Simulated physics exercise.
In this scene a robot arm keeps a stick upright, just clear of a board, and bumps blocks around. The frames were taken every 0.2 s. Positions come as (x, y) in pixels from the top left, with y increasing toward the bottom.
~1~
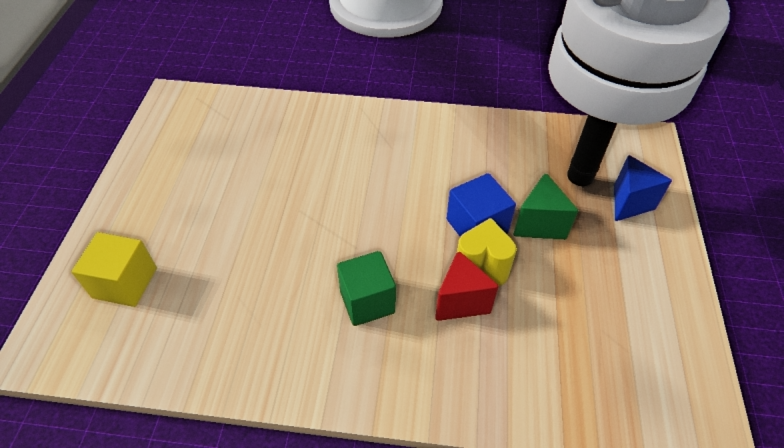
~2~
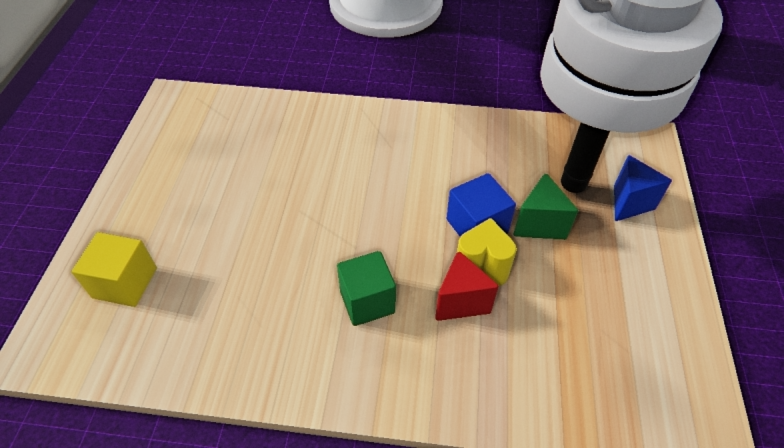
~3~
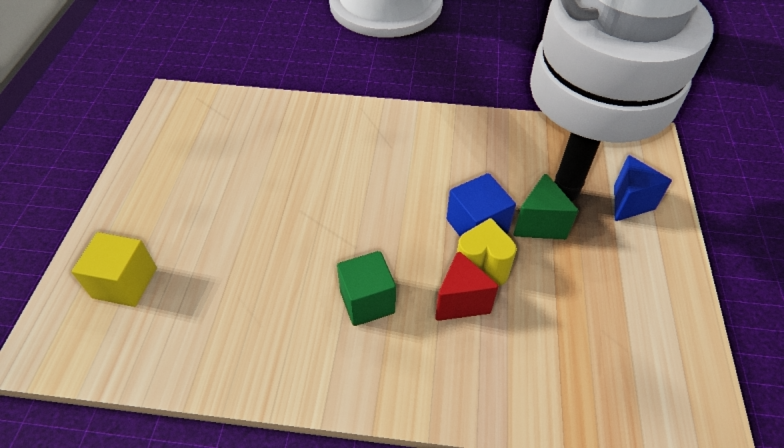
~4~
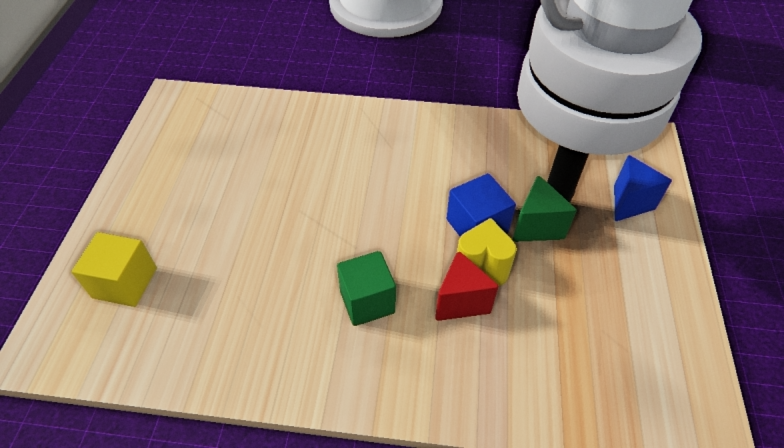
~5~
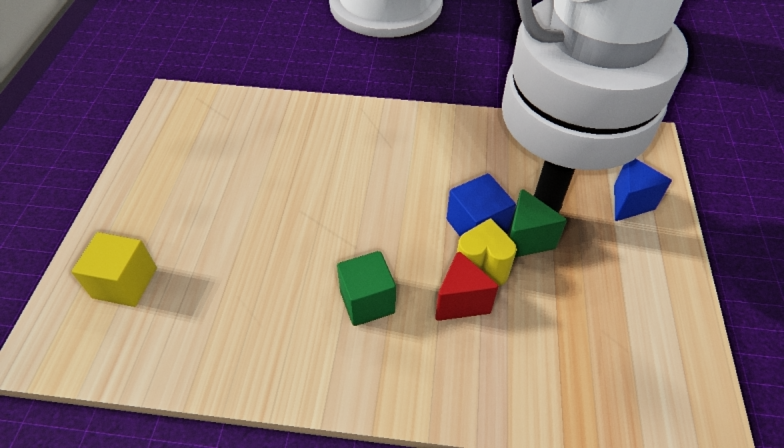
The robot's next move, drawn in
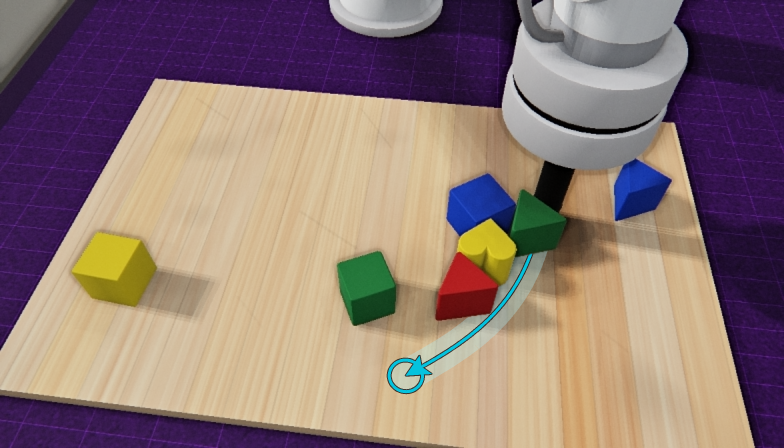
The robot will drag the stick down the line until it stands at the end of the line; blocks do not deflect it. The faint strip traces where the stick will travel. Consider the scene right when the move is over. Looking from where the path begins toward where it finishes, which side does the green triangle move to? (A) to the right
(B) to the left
It's B.
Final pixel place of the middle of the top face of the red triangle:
At (426, 289).
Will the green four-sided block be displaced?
Going by the path, no.
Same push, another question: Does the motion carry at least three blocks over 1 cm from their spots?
I expect so.
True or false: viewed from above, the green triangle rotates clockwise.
The statement is incorrect.
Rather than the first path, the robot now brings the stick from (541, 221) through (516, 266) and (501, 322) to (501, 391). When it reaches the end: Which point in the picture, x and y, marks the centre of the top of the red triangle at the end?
If I read the scene right, the answer is (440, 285).
Drawn move, from (541, 221) through (520, 278) and (475, 332) to (406, 376).
What follows on the original path. One third of the way, stick at (522, 272); red triangle at (450, 281); yellow heart-shaped block at (476, 253), turned 50° clockwise; green triangle at (513, 277).
Two thirds of the way, stick at (475, 327); red triangle at (429, 287), turned 40° clockwise; yellow heart-shaped block at (471, 254), turned 60° clockwise; green triangle at (465, 339).
At the end, stick at (406, 371); green four-sided block still; red triangle at (426, 289), turned 65° clockwise; blue four-sided block still; yellow heart-shaped block at (471, 254), turned 60° clockwise; green triangle at (430, 385), turned 65° anticlockwise.
